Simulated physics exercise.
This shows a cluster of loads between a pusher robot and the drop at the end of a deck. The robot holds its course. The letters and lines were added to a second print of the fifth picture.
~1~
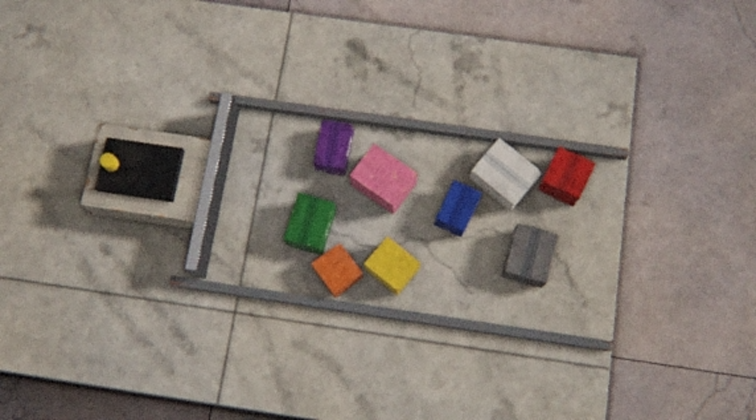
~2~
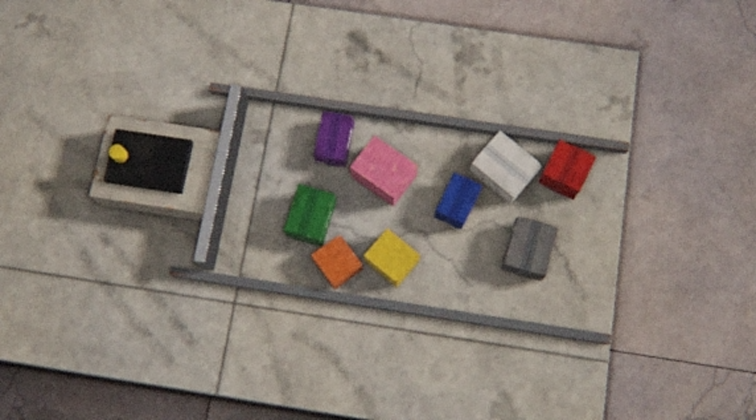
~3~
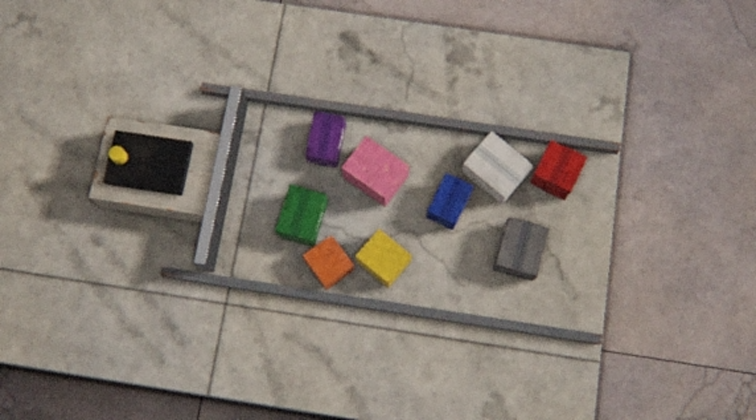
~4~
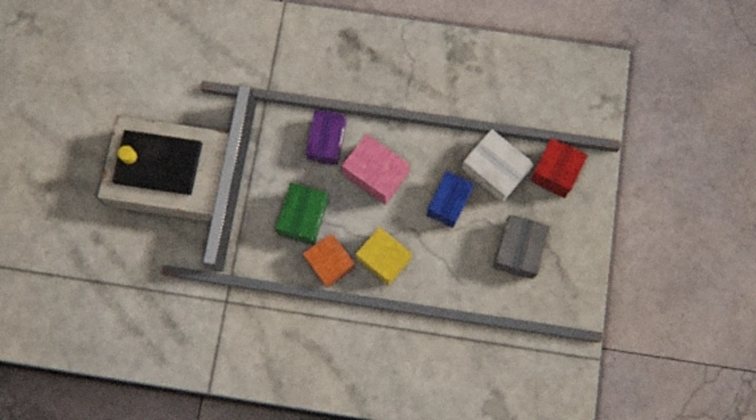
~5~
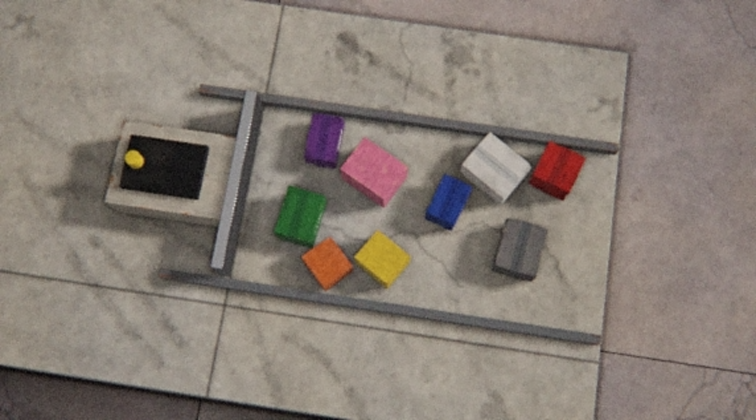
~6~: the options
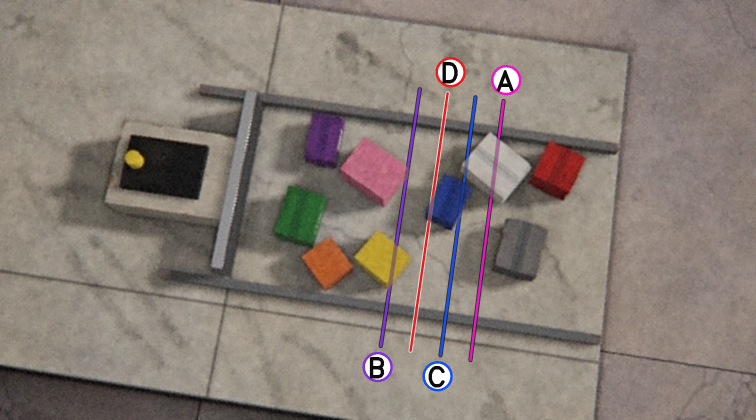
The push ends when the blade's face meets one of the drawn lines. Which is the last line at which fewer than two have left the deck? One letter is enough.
Line A.
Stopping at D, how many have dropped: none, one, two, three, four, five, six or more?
The count is none.
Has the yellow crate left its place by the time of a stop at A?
Yes.
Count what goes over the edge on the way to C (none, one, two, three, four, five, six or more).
By then, none.
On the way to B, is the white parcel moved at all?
By then, no.
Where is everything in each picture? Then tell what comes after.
The first picture shows purple parcel (334, 148); red parcel (567, 177); orange crate (338, 271).
The second picture shows robot (154, 162); yellow crate (392, 258).
The third picture shows robot (155, 163); white parcel (497, 168).
The fourth picture shows robot (164, 163); blue box (450, 200).
The fifth picture shows robot (170, 168); purple parcel (325, 141); red parcel (557, 171); orange crate (328, 264).
On the marked copy, A at (488, 226); B at (401, 213); C at (459, 222); D at (430, 217).
With A. Early on, robot (261, 181); orange crate (340, 272); purple parcel (359, 146).
Further on, robot (352, 194); grey box (533, 257); blue box (508, 230).
At the end, robot (422, 204); red parcel (618, 172); grey box (599, 272); none fallen.
As for the rest, B is within the limit but short; C is within the limit but short; D is within the limit but short.
